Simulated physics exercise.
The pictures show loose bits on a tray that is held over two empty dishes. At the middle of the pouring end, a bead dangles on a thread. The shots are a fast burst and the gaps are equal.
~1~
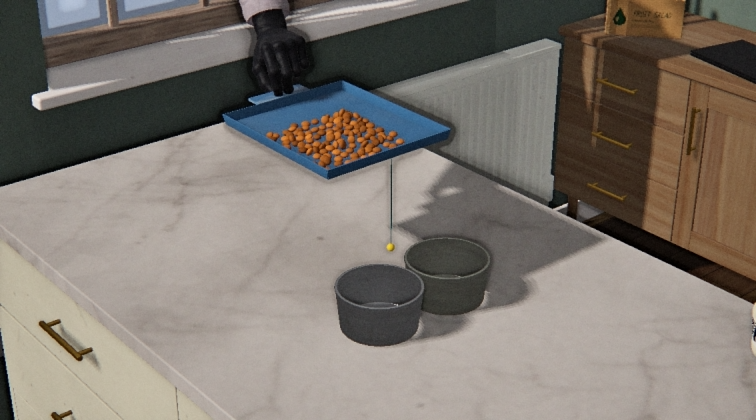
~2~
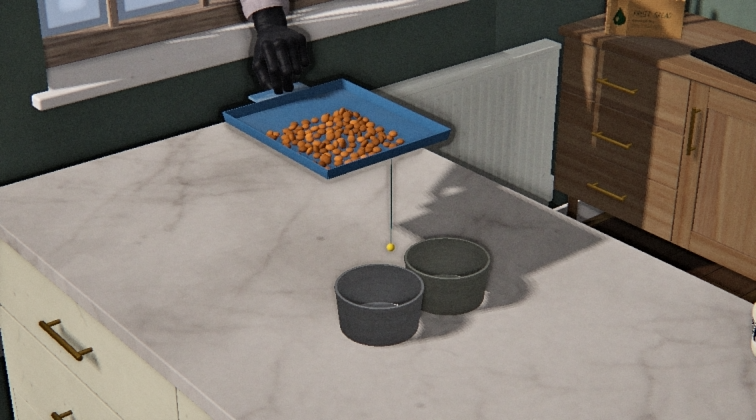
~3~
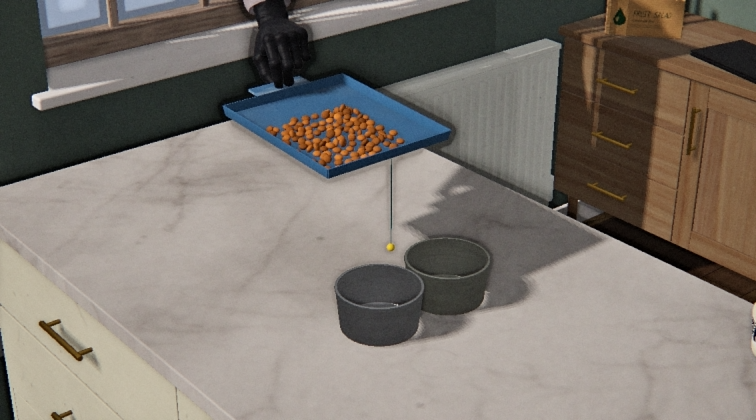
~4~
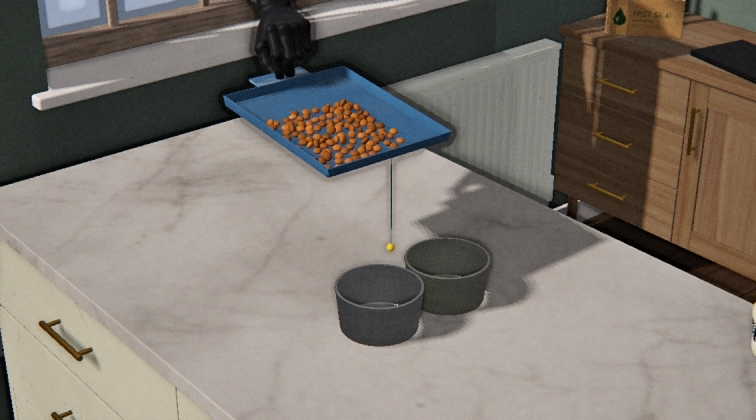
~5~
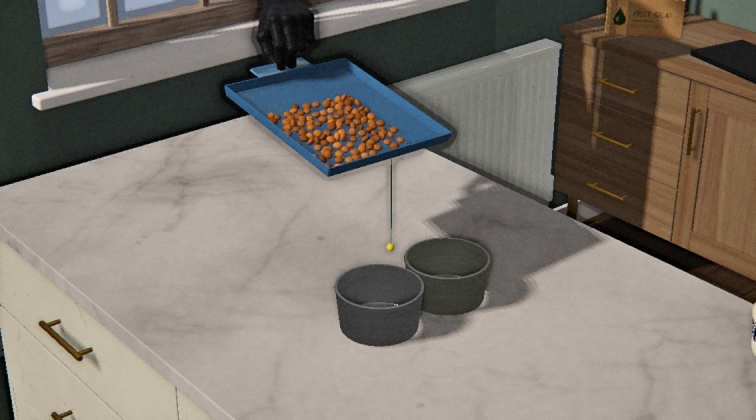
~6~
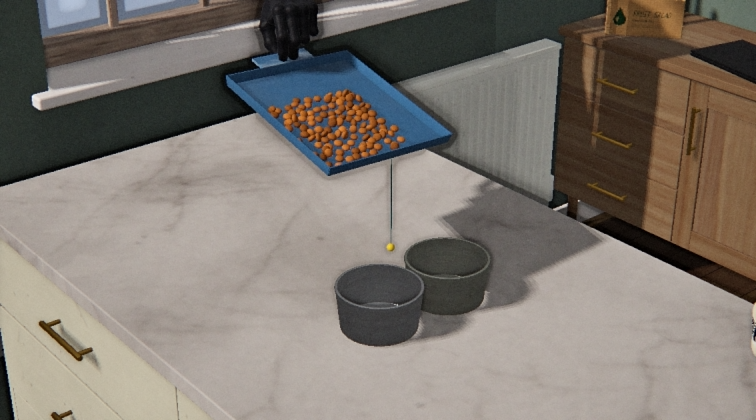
The clip shows a black-gloved hand holding a blue tray of small orange-brown pieces above two empty dark dishes on a marble counter. The tray starts level, then its handle end rises slightly while a yellow bead hangs still beneath it.
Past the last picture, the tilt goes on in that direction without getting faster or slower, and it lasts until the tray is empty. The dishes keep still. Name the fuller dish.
More pours into the right one.
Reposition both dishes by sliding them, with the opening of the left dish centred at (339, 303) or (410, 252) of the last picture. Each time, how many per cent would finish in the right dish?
About 40 per cent, then about 20 per cent.
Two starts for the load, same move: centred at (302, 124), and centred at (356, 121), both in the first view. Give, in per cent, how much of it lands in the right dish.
First some 60, then 80 per cent.
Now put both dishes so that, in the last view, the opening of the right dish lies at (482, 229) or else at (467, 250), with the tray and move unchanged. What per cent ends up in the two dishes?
Roughly 60 per cent, and 90 per cent.
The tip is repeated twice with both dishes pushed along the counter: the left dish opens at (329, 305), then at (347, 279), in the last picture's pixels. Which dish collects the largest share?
Try 1 - the dish at right, try 2 - the dish at right.
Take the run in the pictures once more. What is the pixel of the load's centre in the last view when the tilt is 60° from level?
Close to (384, 132).
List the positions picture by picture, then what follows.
Corners of the pouring end near (328, 169) and (448, 129), level; middle of the load near (337, 136), bits of cat kibble; left dish near (407, 319); right dish near (475, 289); bead on its thread near (391, 247), in the first frame.
Corners of the pouring end near (328, 169) and (448, 129), level; middle of the load near (337, 135), in the second frame.
Corners of the pouring end near (328, 168) and (448, 130), tipped barely, lowest at the right corner; middle of the load near (337, 133), in the third frame.
Corners of the pouring end near (329, 168) and (449, 131), tipped a little, lowest at the right corner; middle of the load near (338, 129), in the fourth frame.
Corners of the pouring end near (330, 167) and (449, 132), tipped a little, lowest at the right corner; middle of the load near (339, 125), in the fifth frame.
Corners of the pouring end near (330, 166) and (449, 133), tipped a little, lowest at the right corner; middle of the load near (339, 122); left dish near (407, 319); right dish near (475, 289), in the sixth frame.
Shortly afterwards, tray tipped steeply; the whole lot on the tray.
Next, tray tipped past a quarter turn; near half on the tray; a little in the right dish; only a few outside both; near a third in the air.
Some moments later, tray tipped past a quarter turn; near a quarter in the left dish; near two thirds in the right dish; a little outside both.
In the end, tray tipped past a quarter turn; near a quarter in the left dish; near two thirds in the right dish; a little outside both.
